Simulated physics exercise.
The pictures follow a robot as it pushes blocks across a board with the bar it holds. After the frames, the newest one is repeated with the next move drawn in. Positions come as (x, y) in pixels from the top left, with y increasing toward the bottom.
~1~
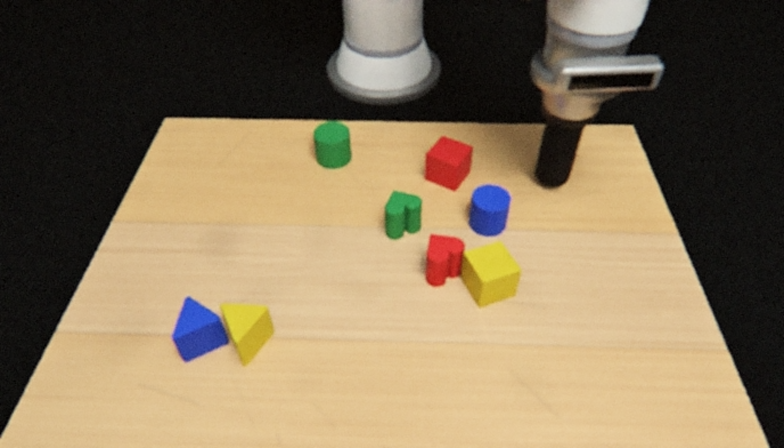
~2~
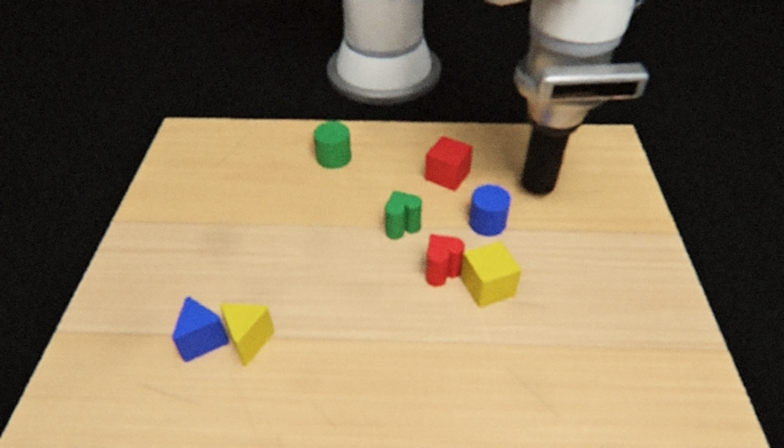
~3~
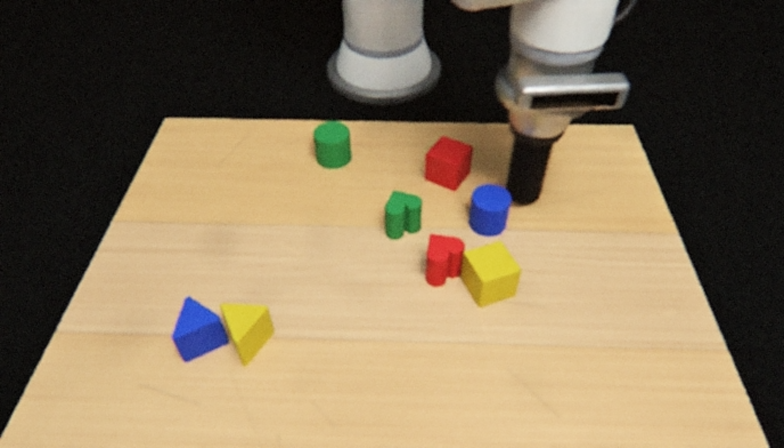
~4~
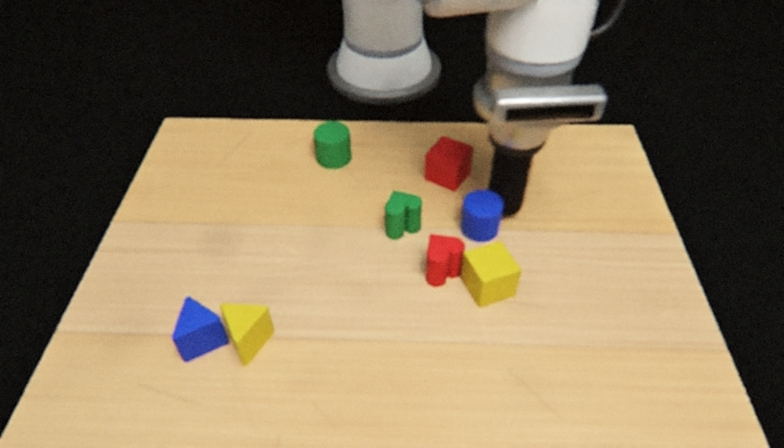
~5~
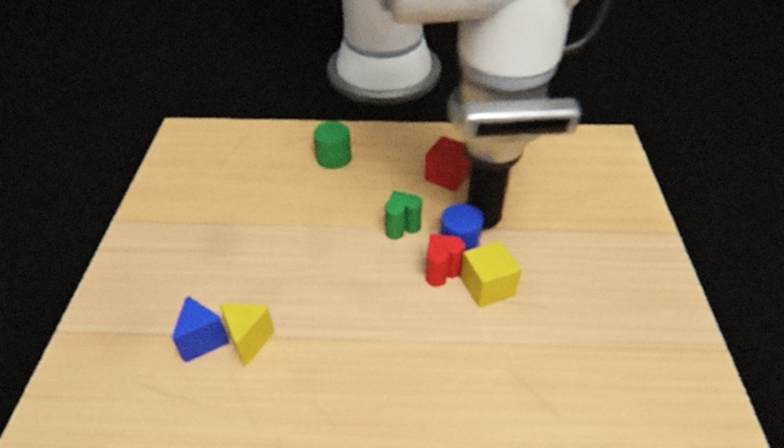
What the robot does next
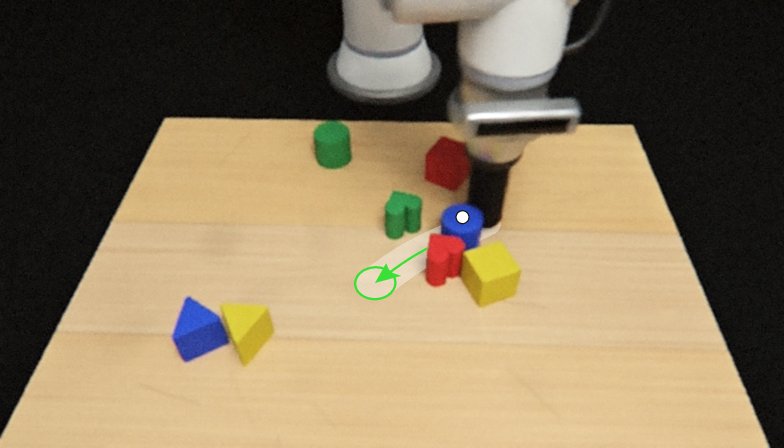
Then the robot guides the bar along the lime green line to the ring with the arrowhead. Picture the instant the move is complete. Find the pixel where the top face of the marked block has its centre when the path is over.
My estimate: (393, 288).
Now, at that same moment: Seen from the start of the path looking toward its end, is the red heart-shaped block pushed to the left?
I believe so.
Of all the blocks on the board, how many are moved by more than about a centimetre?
Counting only shifts above 1 cm, I get two blocks.
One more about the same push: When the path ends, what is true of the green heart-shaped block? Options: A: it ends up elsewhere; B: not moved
My answer is option B.
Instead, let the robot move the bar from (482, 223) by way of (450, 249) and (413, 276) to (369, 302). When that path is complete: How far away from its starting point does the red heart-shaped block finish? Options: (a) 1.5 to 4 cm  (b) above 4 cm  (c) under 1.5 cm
b
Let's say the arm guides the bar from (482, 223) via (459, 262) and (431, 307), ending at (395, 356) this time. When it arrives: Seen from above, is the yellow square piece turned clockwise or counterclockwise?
Counterclockwise from above.
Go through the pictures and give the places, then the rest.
In the first picture, tip of the bar at (552, 175), middles of tops, green heart-shaped block at (402, 201), red heart-shaped block at (444, 246), blue circle at (492, 197).
In the second picture, bar at (539, 183), nothing pushed.
In the third picture, bar at (523, 192), nothing pushed.
In the fourth picture, bar at (504, 203), blue circle at (483, 202).
In the fifth picture, bar at (483, 216), green heart-shaped block at (402, 201), red heart-shaped block at (444, 246), blue circle at (463, 217).
The line goes from (482, 223) over (428, 248) to (375, 283); the dot is on the blue circle.
What follows on the original path. One third of the way, bar at (447, 232); red heart-shaped block at (433, 269); blue circle at (434, 241).
Two thirds of the way, bar at (410, 252); red heart-shaped block at (433, 290), turned 35° anticlockwise; blue circle at (409, 264).
At the end, bar at (375, 276); green heart-shaped block unmoved; red heart-shaped block at (436, 296), turned 60° anticlockwise; blue circle at (393, 288).
